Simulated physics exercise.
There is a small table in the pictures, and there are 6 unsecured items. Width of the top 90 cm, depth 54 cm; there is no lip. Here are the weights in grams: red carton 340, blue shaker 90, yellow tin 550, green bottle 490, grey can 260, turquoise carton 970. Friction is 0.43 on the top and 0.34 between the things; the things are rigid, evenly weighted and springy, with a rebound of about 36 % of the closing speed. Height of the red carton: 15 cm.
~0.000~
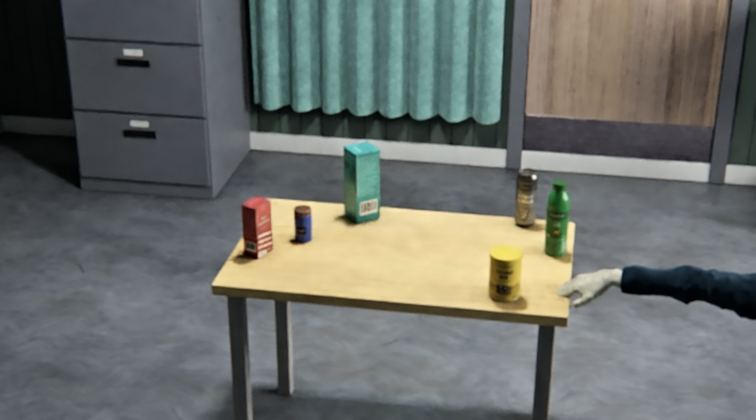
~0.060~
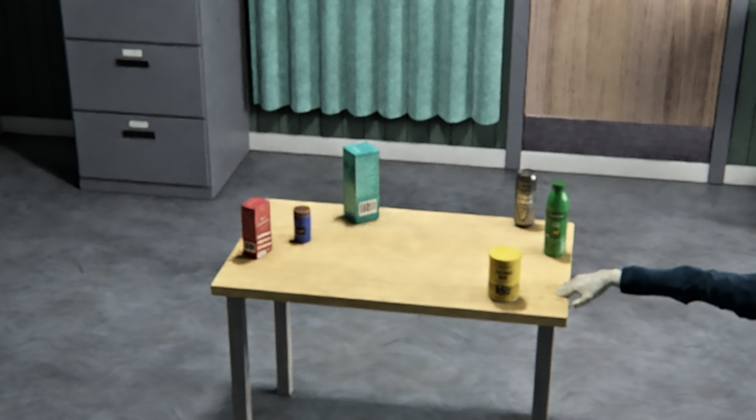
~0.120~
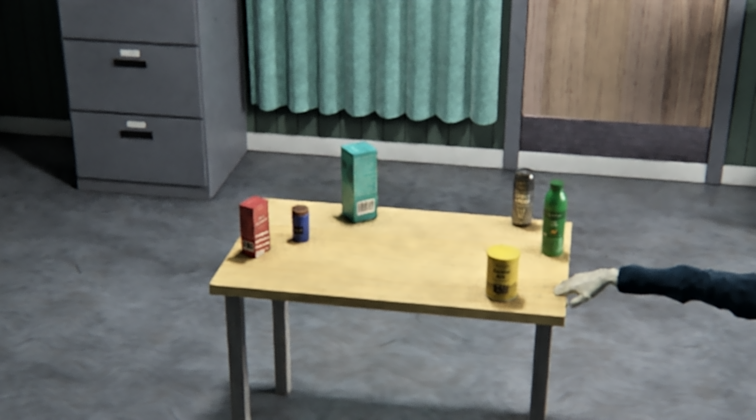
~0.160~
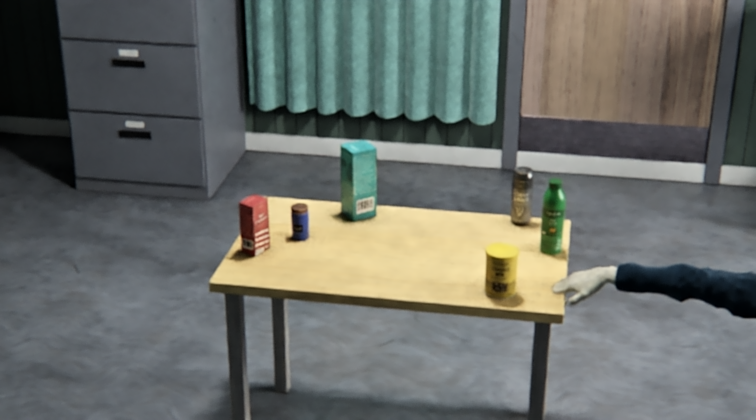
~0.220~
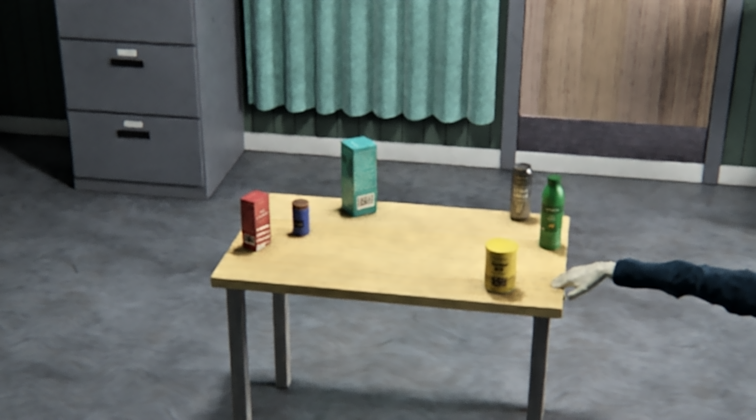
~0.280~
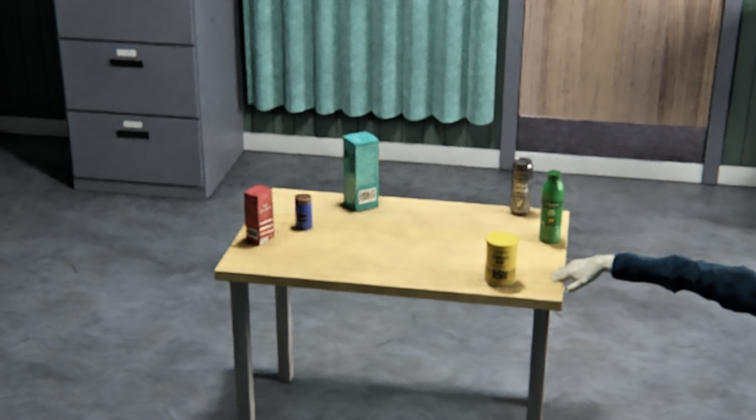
The clip opens on a small table holding six upright items, including a red carton and a yellow tin, with a pale, dark-sleeved hand at its near right corner. At first almost nothing moves; then the hand shifts the table slightly back toward the curtain, the items riding along upright.
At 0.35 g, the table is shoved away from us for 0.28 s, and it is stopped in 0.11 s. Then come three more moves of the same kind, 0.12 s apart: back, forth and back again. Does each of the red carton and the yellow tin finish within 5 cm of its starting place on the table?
The red carton: Yes; the yellow tin: Yes.
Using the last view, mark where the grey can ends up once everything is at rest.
My guess is roughly (521, 301).
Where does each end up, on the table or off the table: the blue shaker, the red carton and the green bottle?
When everything stops, the blue shaker is still in bounds, the red carton is still in bounds, and the green bottle is out of bounds.
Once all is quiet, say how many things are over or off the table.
Total: 3.
By 0.78 s, table along by 11 cm; green bottle, grey can and turquoise carton now off the table; yellow tin 5 cm from its spot near (504, 244); red carton 5 cm from its spot near (267, 202).
By 1.18 s, table along by 2 cm.
By 1.68 s, table along by 18 cm; yellow tin 6 cm from its spot near (506, 234); red carton 5 cm from its spot near (273, 193); blue shaker 5 cm from its spot.
When it is over (2.7 s), off the table, green bottle, grey can and turquoise carton; the other 3 within 5 cm of the start. End places, in pixels of the last picture, red carton near (251, 229), yellow tin near (499, 274).
